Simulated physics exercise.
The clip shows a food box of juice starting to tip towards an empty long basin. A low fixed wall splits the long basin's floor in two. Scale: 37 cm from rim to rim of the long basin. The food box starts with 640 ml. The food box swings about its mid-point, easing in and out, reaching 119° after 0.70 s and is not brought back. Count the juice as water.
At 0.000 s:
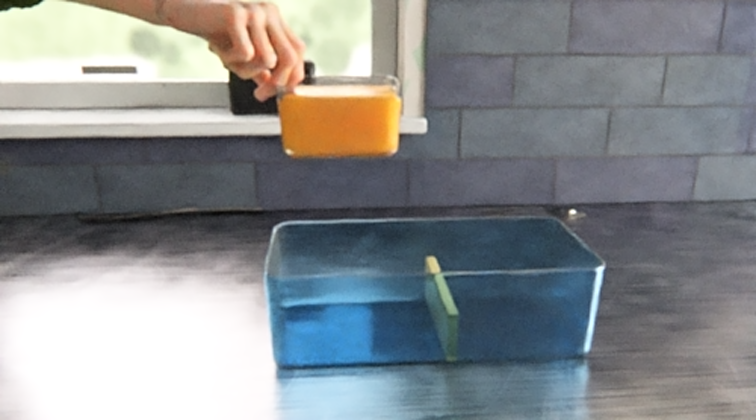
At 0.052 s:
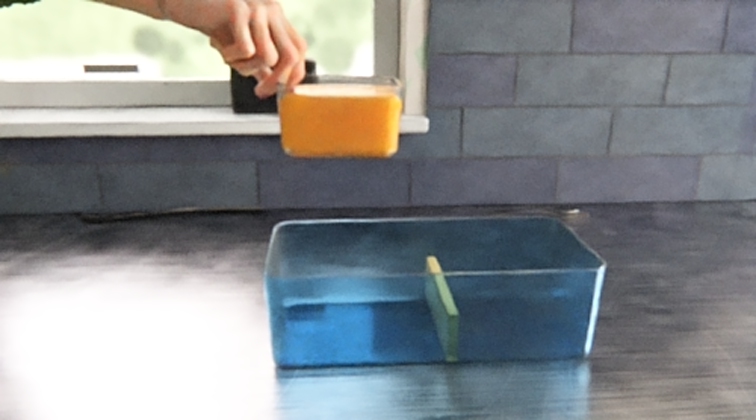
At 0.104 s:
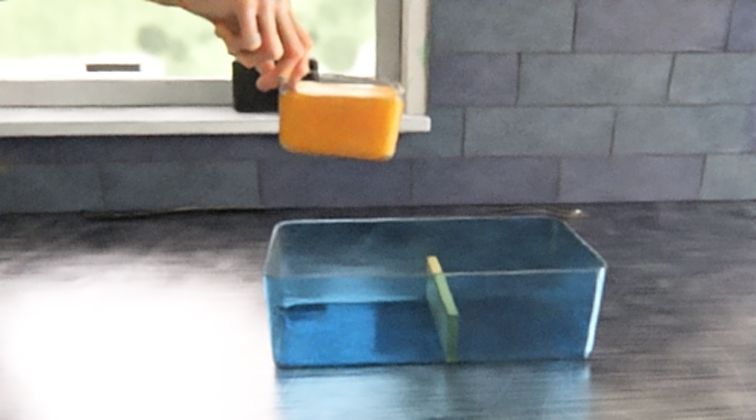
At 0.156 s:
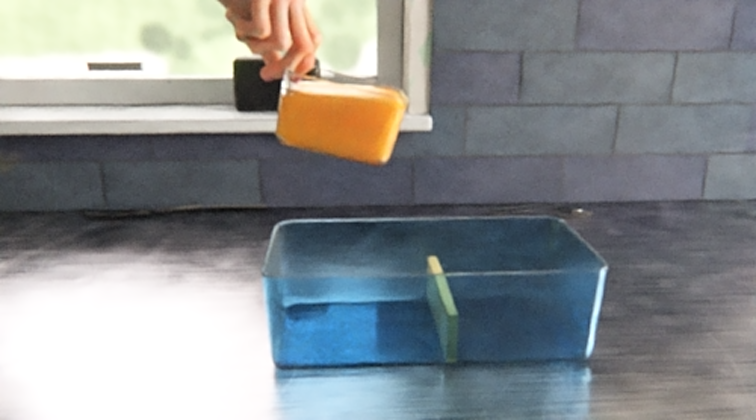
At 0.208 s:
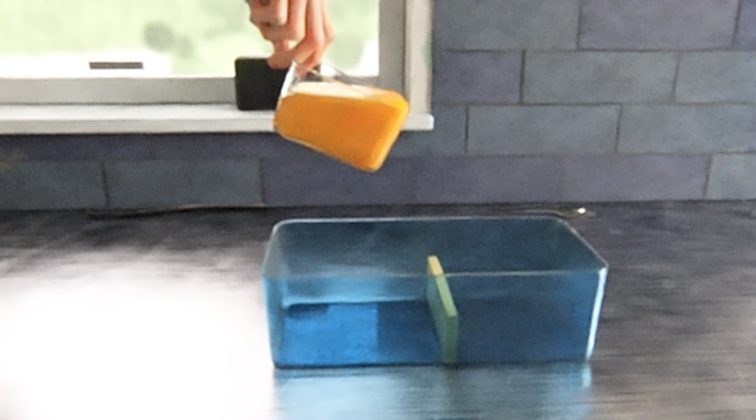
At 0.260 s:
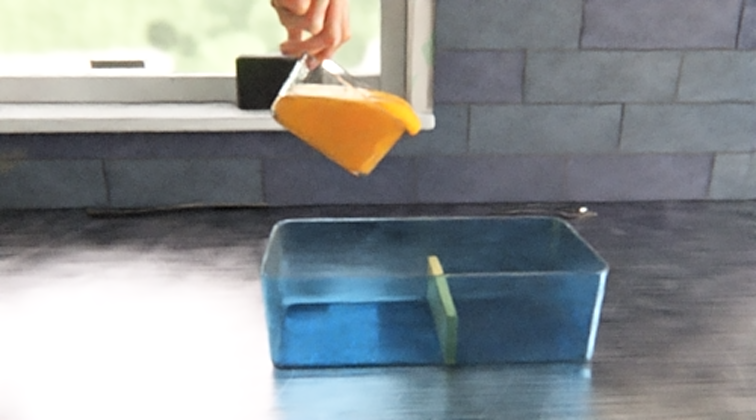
A hand tilts a clear box of orange juice rightward above a blue divided basin.
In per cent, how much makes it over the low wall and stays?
The far part has some 57 per cent.
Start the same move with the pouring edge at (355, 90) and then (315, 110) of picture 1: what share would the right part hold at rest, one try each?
In turn about 5 and 5 per cent.
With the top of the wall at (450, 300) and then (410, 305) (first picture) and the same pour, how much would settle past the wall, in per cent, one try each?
First 50, then 80 per cent.
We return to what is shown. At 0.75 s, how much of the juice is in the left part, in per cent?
Some 38 per cent.
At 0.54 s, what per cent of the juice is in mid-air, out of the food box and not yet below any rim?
About 40 per cent.
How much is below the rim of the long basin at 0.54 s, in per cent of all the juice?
About 46 per cent.
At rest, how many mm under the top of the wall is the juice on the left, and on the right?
Left about 52 mm, right about 46 mm.
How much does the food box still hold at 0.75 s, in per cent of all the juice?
About 1 per cent.
After 0.54 s the tilt is 105° and 14 per cent is still to pour, 5 is left of the wall and 41 right of it.
After 0.75 s the tilt is 119° and 1 per cent is still to pour, 38 is left of the wall and 57 right of it.
After 0.96 s the tilt is 119° and 0 per cent is still to pour, 41 is left of the wall and 57 right of it.
After 1.20 s the tilt is 119° and 0 per cent is still to pour, 41 is left of the wall and 57 right of it.
In the end 41 per cent lies left of the wall, 57 right of it and 2 outside.
